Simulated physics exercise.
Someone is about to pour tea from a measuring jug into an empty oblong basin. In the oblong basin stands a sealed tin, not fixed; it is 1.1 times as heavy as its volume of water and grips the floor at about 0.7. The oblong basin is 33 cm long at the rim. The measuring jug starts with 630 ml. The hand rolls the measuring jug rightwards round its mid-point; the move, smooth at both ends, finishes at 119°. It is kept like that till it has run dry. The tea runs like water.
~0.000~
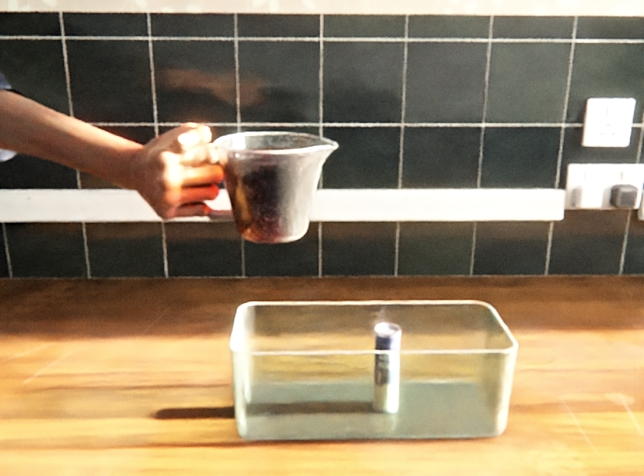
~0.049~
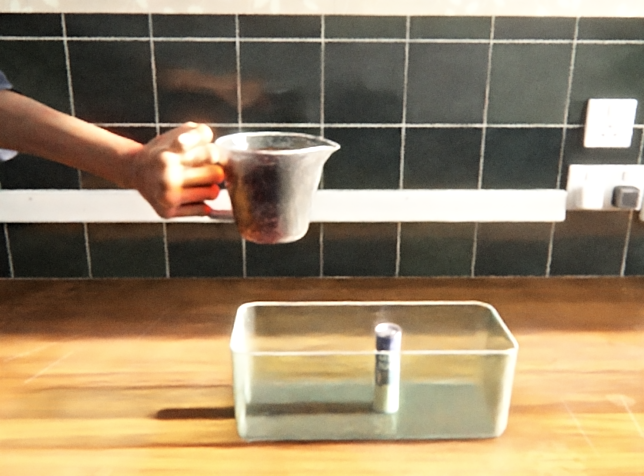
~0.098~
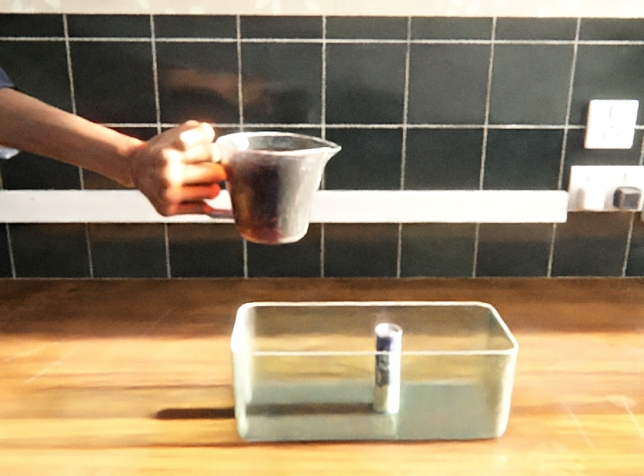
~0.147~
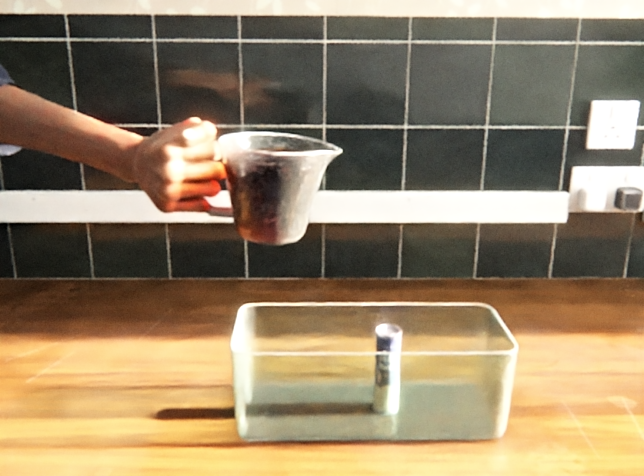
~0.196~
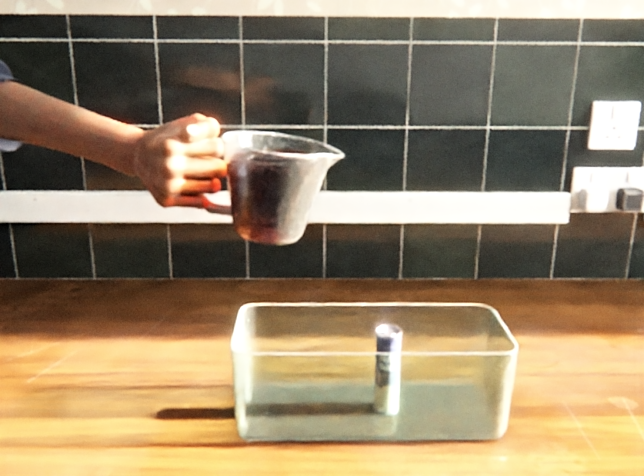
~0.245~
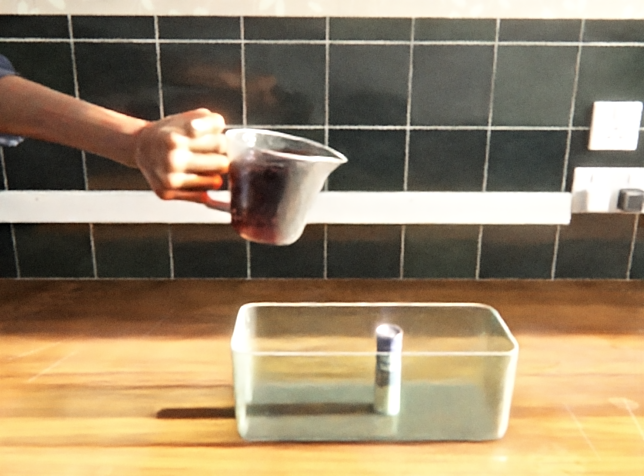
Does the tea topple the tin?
The tin topples.
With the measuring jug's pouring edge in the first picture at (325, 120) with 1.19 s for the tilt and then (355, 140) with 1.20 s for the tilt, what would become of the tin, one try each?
First it goes over; then it keeps standing.
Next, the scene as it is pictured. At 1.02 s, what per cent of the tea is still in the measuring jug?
Near 4 in a hundred.
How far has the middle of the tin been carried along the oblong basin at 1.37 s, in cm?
Some 8 cm.
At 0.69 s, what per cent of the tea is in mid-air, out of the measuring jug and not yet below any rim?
Near 26 in a hundred.
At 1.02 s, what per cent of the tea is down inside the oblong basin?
About 84 per cent.
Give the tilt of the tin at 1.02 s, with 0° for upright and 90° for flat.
About 0°.
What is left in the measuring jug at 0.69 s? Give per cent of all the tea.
Some 62 per cent.
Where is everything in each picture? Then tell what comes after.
In the first frame, it leans 0°; its right rim is at (338, 144); the tea meets the walls at (222, 156) and (322, 156); the oblong basin's rim runs from (235, 328) to (502, 326); the tin's top is at (388, 333).
In the second frame, it leans 0°; its right rim is at (339, 145); the tea meets the walls at (223, 156) and (323, 156).
In the third frame, it leans 2°; its right rim is at (340, 147); the tea meets the walls at (224, 156) and (324, 157).
In the fourth frame, it leans 4°; its right rim is at (342, 150); the tea meets the walls at (226, 155) and (325, 159).
In the fifth frame, it leans 7°; its right rim is at (344, 154); the tea meets the walls at (229, 156) and (328, 160).
In the sixth frame, it leans 11°; its right rim is at (347, 159); the tea meets the walls at (231, 157) and (332, 161).
Then, 0.69 s in, the tilt is 71° and 62 per cent is still to pour; the tin stands where it began.
Then, 1.02 s in, the tilt is 110° and 4 per cent is still to pour; the tin stands 1 cm from where it began.
Then, 1.37 s in, the tilt is 119° and 0 per cent is still to pour; the tin lies on its side.
Then, 1.74 s in, the tilt is 119° and 0 per cent is still to pour; the tin lies on its side.
Finally, the tin lies on its side.
